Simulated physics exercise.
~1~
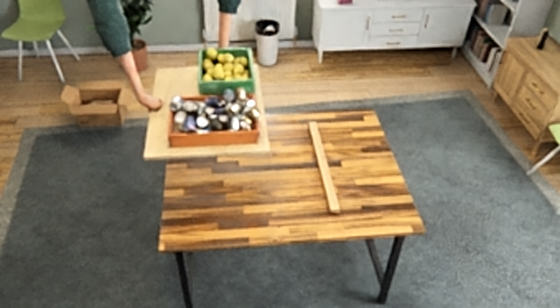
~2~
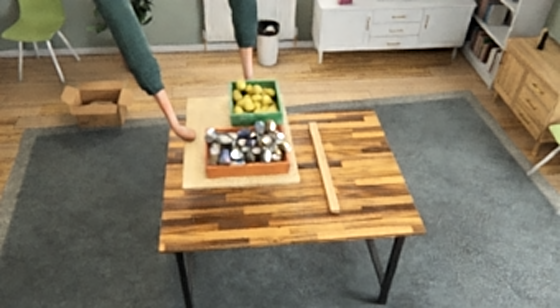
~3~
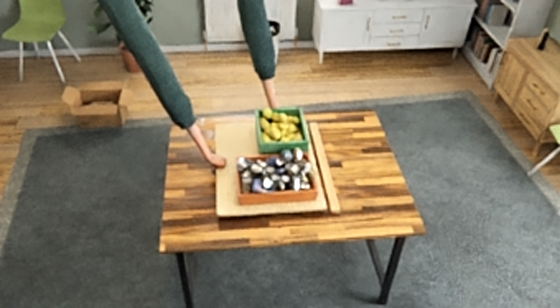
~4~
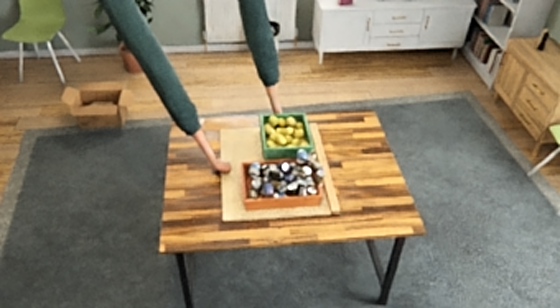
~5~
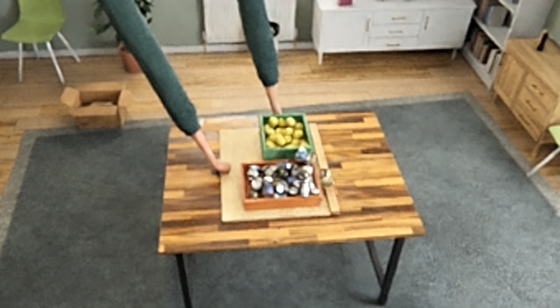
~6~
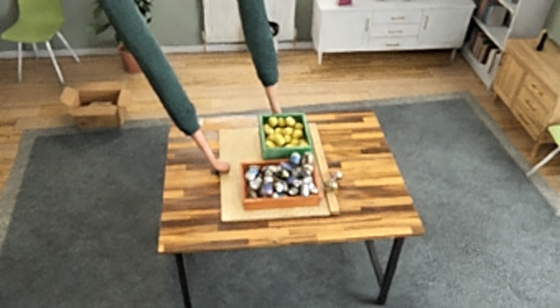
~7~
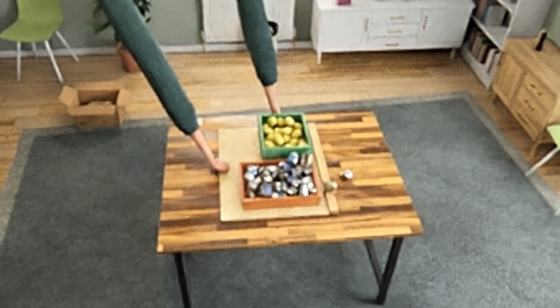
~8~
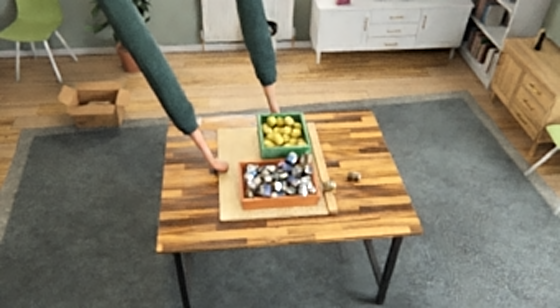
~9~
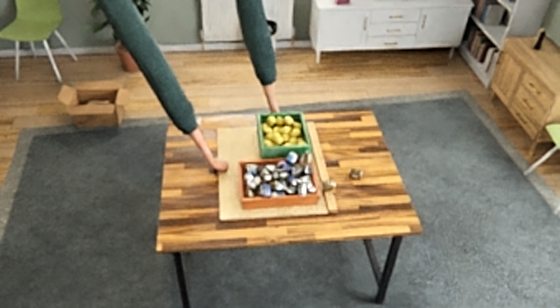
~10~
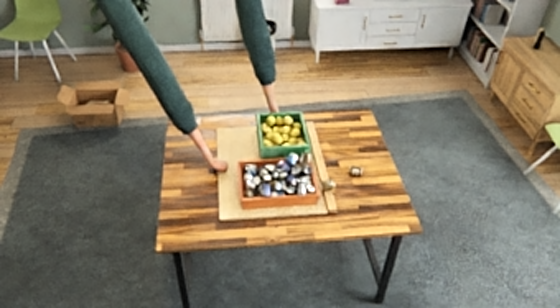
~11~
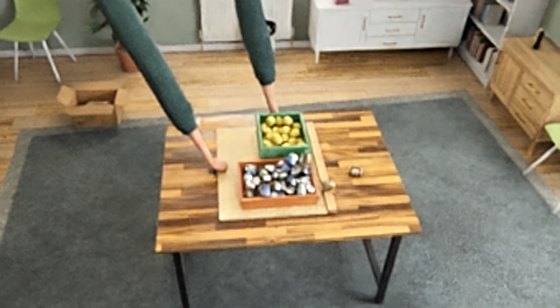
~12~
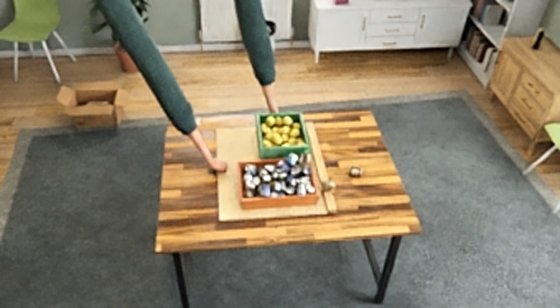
At first, two hands in green sleeves hold a pale board above a wooden table, with a green tub of lemons and an orange tub packed with small cans sitting on it. The arms carry the board down and to the right, toward a wooden batten lying across the tabletop. The board lands beside the batten and stops, and a couple of cans spill over the right side of the orange tub. One rolls a short way right across the table, while another stays by the batten. Both come to rest, with the lemons still in their tub and the hands still on the board.
